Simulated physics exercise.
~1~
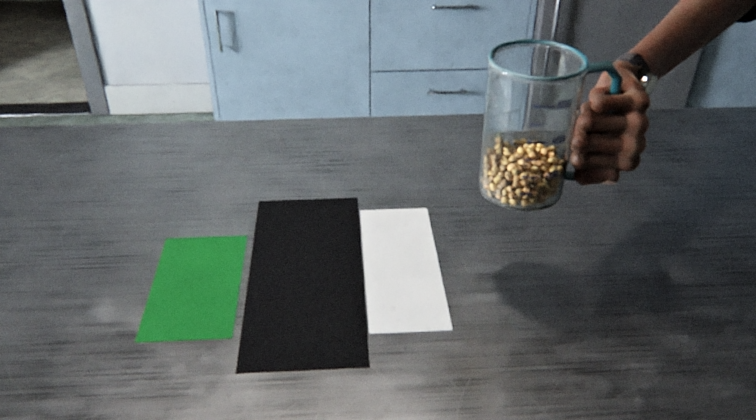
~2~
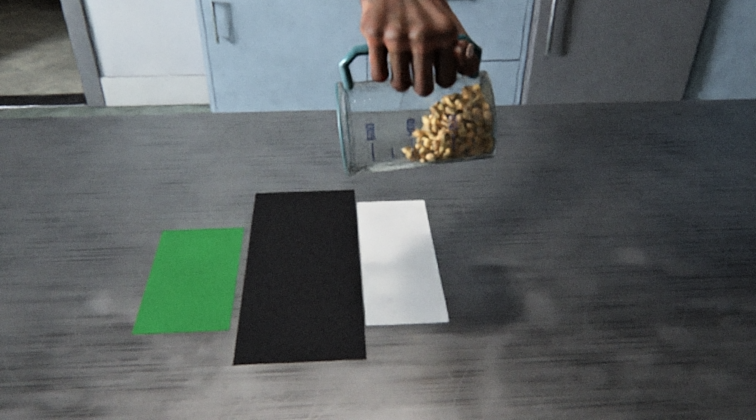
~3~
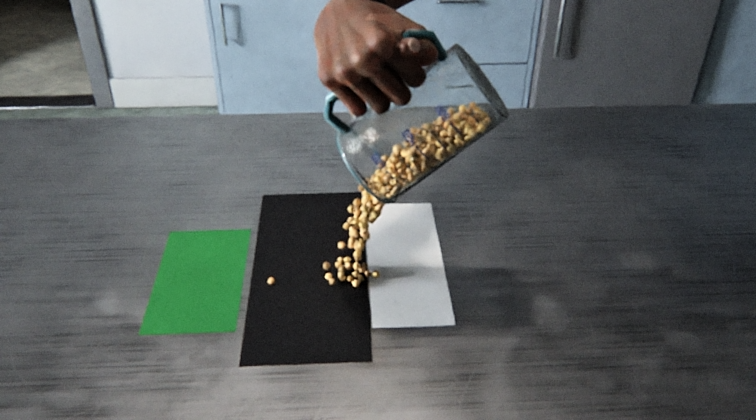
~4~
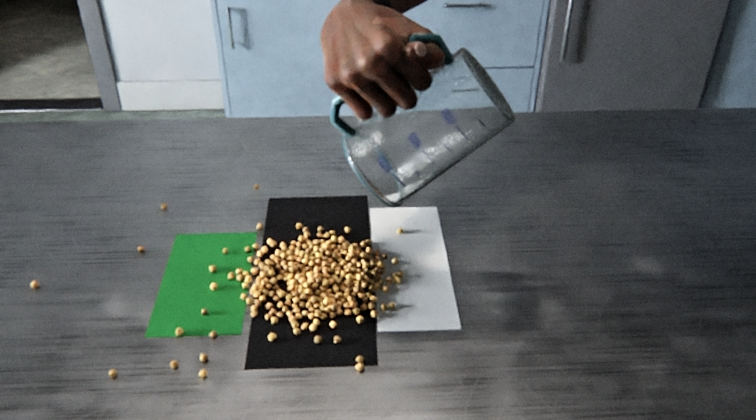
We see a hand carry a clear jug of chickpeas leftward over green, black and white mats on a table, then tip it until they pour out. The jug ends empty, still held tilted, with most chickpeas heaped on the black mat and some scattered around it.
